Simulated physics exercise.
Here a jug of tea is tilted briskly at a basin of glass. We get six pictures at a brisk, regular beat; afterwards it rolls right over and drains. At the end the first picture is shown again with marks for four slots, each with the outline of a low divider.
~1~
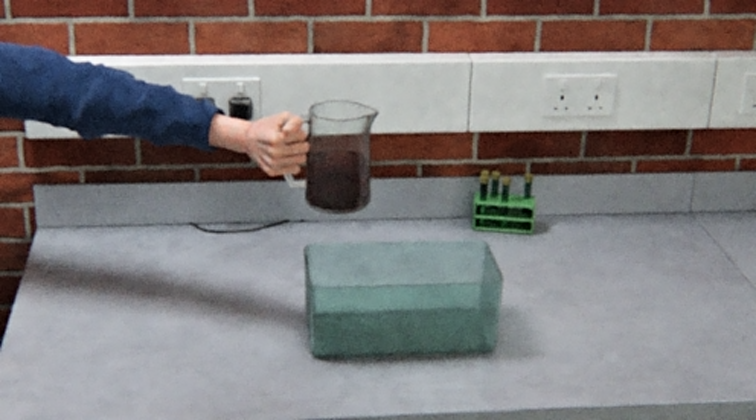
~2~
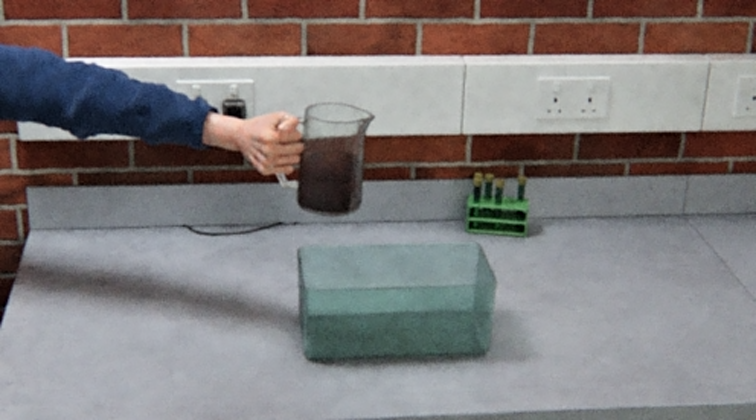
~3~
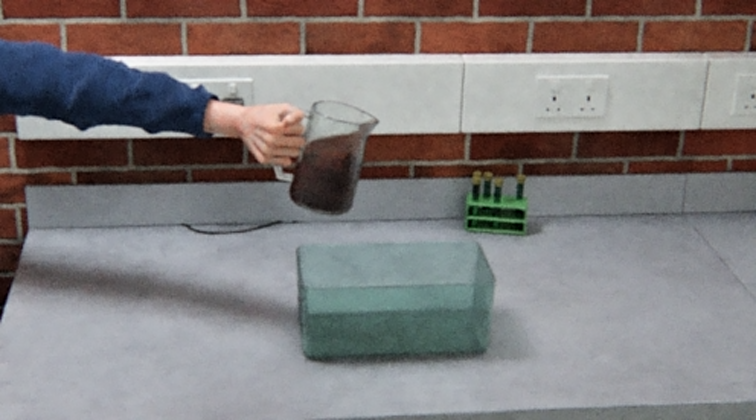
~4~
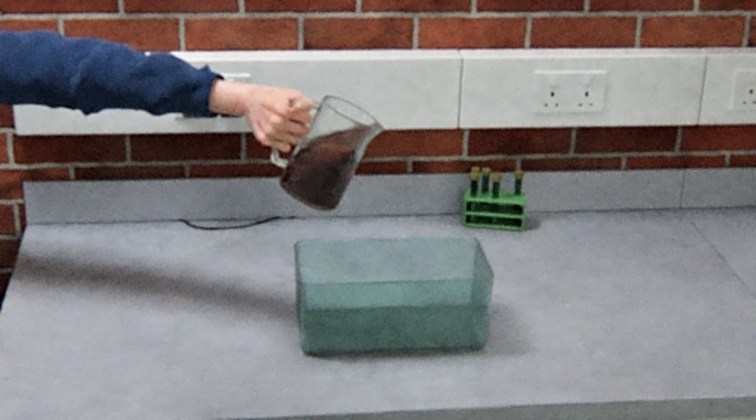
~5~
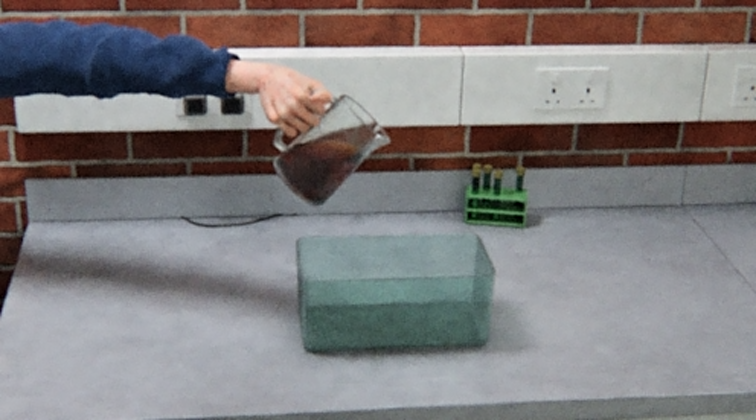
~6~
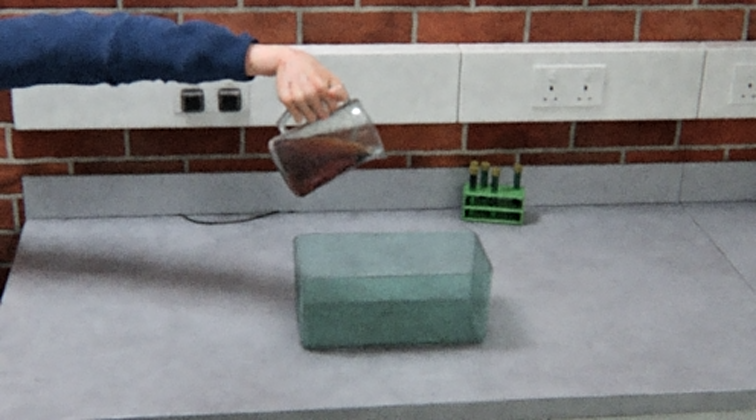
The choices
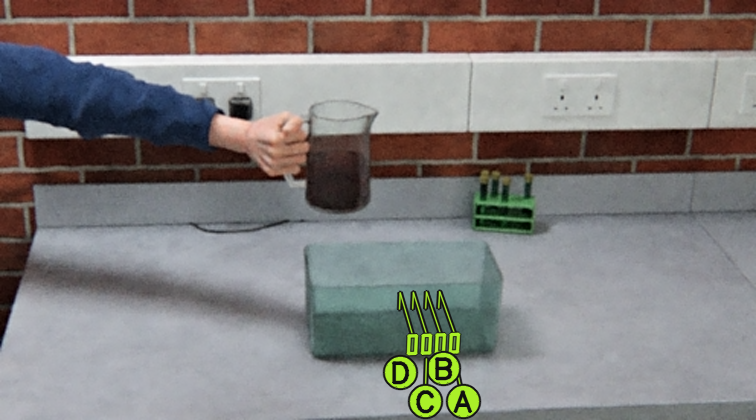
In the video, a hand in a blue sleeve holds a glass jug of dark brown liquid above a clear basin of greenish liquid on a grey counter, then tilts the jug steeply to the right.
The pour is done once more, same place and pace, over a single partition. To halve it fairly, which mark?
B beats the others.
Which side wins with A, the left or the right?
The left one.
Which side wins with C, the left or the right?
The right one.
On the marked copy, A at (454, 357); B at (440, 357); C at (426, 358); D at (412, 359).
For slot A, about 85 % ends left of the wall and 12 % right of it; 3 % is lost outside.
For slot B, about 51 % ends left of the wall and 48 % right of it.
For slot C, about 15 % ends left of the wall and 84 % right of it.
For slot D, about 9 % ends left of the wall and 89 % right of it.
